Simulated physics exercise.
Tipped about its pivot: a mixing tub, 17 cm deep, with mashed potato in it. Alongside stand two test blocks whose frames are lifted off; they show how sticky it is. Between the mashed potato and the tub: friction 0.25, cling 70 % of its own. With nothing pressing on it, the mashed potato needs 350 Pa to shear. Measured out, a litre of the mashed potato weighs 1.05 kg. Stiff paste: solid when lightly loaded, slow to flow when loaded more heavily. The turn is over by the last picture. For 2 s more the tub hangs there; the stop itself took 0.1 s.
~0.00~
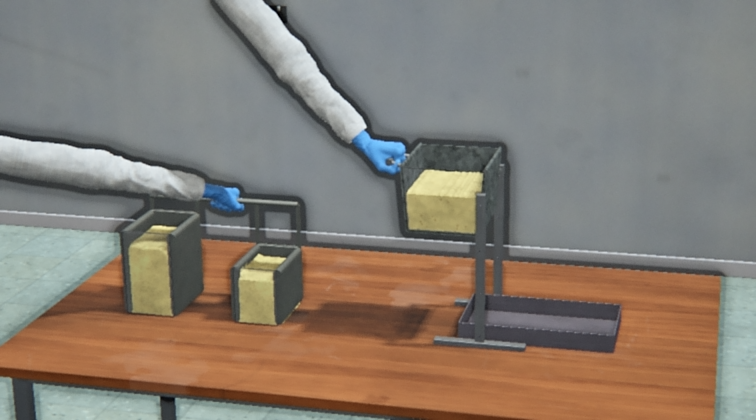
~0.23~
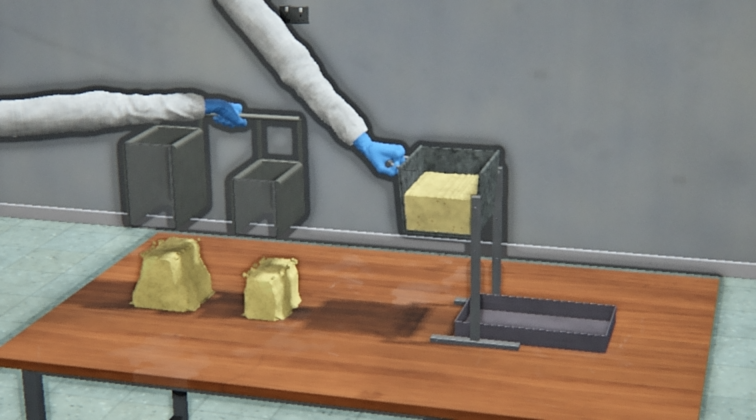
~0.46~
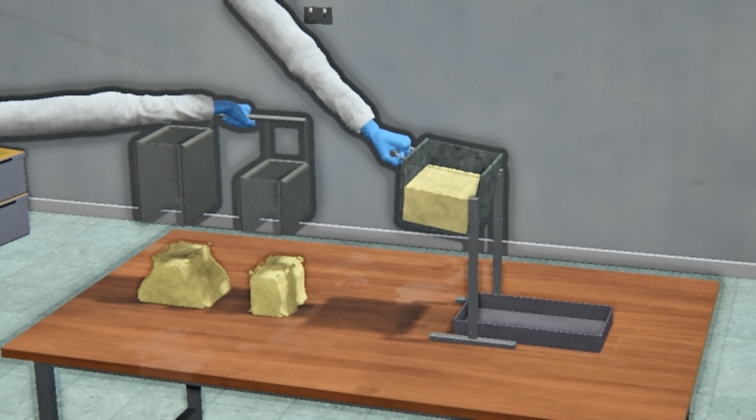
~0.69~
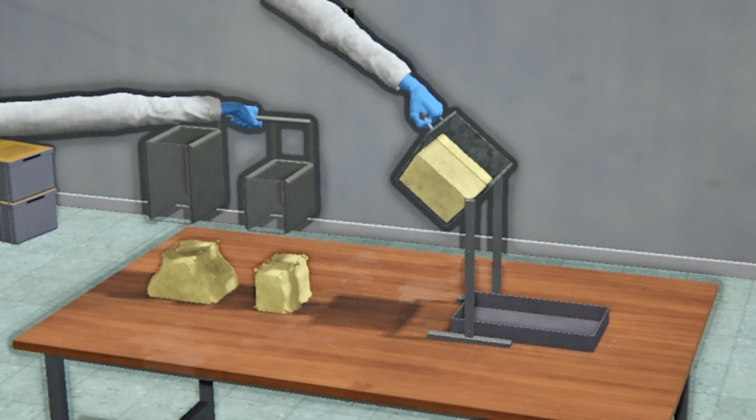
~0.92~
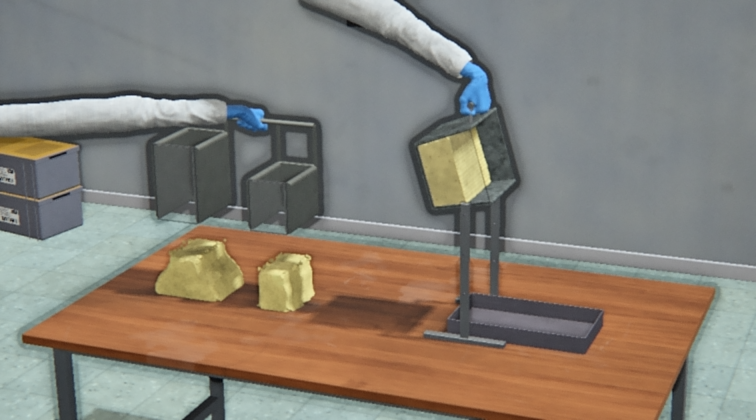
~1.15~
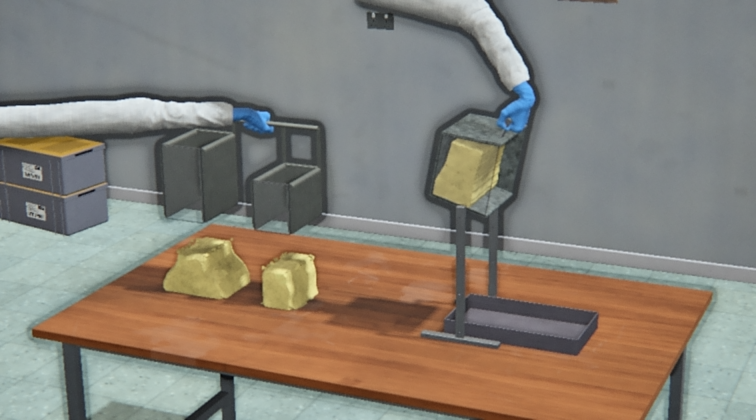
A gloved hand tips a tub of mashed potato rightward after two uncovered blocks slump.
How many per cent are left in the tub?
About 0 %.
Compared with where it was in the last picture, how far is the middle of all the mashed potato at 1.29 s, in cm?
Something like 6 cm, I'd say.
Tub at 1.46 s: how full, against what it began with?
About 45 %.
After 1.29 s, the tub is at 101 degrees and holds 92 %.
After 1.46 s, the tub is at 101 degrees and holds 45 %.
After 1.63 s, the tub is at 101 degrees and holds 33 %.
After 1.80 s, the tub is at 101 degrees and holds 19 %.
After 3.15 s, the tub is at 101 degrees and holds 0 %.
